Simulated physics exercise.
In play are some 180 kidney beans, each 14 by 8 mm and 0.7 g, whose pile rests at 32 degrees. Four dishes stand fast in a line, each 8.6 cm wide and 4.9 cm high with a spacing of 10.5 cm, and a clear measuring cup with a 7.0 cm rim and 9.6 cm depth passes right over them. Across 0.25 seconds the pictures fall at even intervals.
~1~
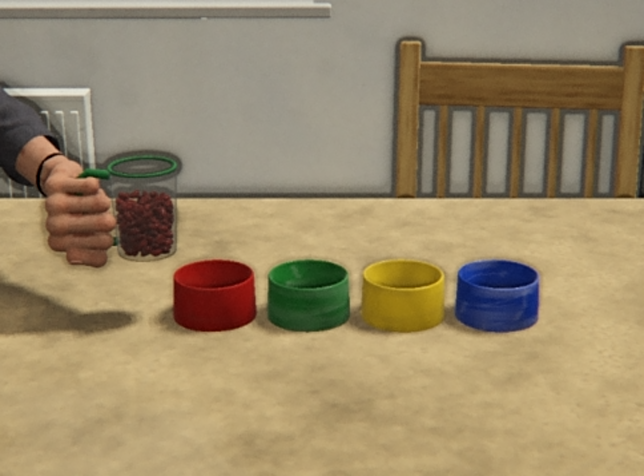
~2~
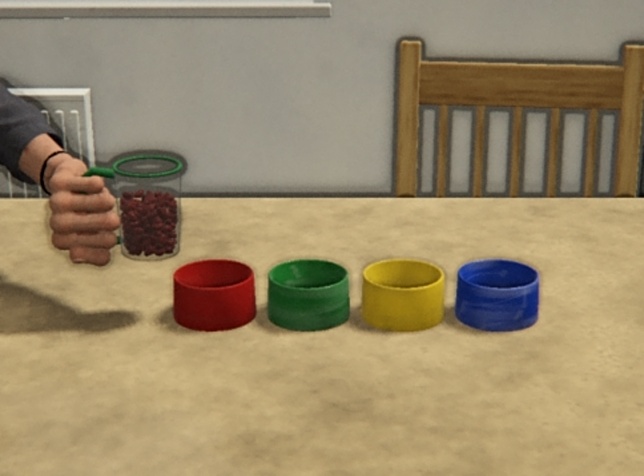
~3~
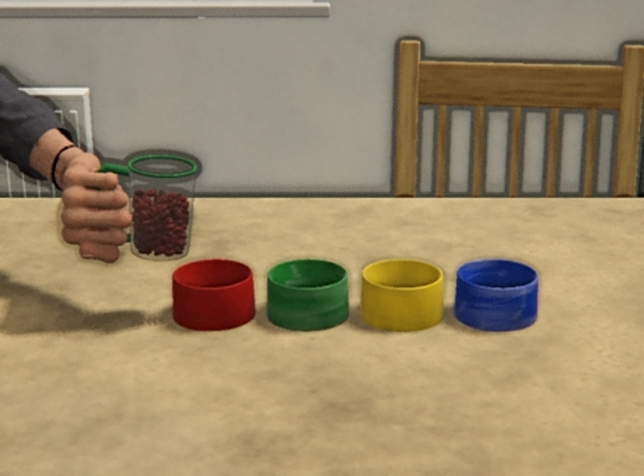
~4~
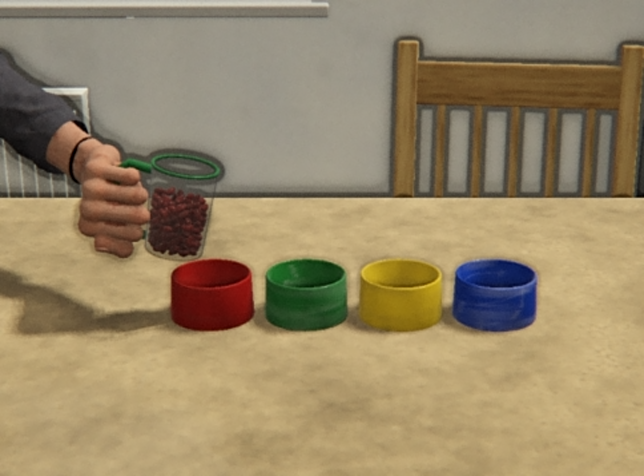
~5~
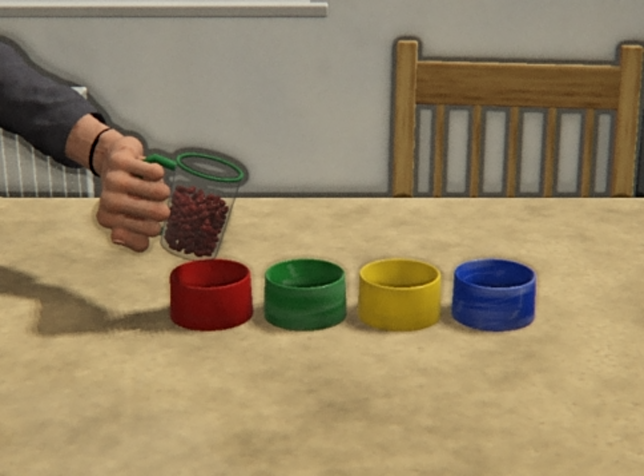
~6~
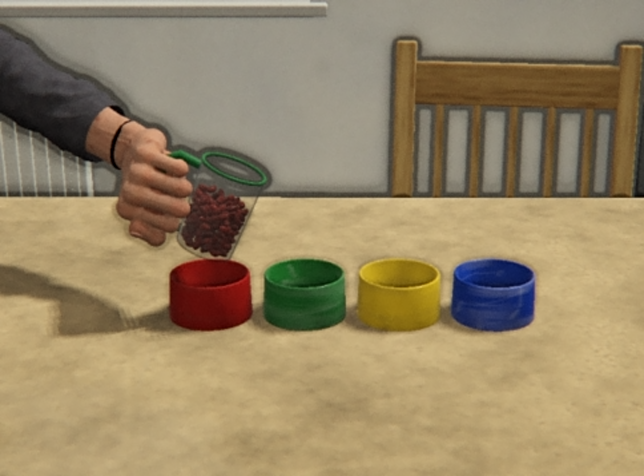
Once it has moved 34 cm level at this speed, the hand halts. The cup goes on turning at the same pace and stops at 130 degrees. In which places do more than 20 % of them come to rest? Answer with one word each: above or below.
Red below, blue above, green below, yellow below, counter below.
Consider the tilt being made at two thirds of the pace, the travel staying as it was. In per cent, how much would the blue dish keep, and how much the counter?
I'd expect blue to end at 100 and the counter at 0.
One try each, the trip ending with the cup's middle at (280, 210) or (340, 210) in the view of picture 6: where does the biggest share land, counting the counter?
The winner: Green; yellow.
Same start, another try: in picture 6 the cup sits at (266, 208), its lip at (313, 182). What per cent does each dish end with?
Then red 0, blue 100, green 0, and yellow 0.
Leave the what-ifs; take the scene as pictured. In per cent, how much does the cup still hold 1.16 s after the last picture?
About 0 percent.
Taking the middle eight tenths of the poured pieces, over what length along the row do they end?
It spans roughly 5 centimetres along the row.
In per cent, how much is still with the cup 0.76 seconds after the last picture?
Roughly 75 per cent, give or take.
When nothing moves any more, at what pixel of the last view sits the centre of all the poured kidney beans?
Once everything settles, the centre is around (496, 295).
Then, 0.46 s after the last picture, tilt 74 degrees; cup holds 100 %.
Then, 0.76 s after the last picture, tilt 108 degrees; cup holds 75 %, blue 20 %.
Then, 1.16 s after the last picture, tilt 130 degrees; cup holds 0 %, blue 100 %.
In the end, red 0 %, blue 100 %, green 0 %, yellow 0 %, counter 0 %.
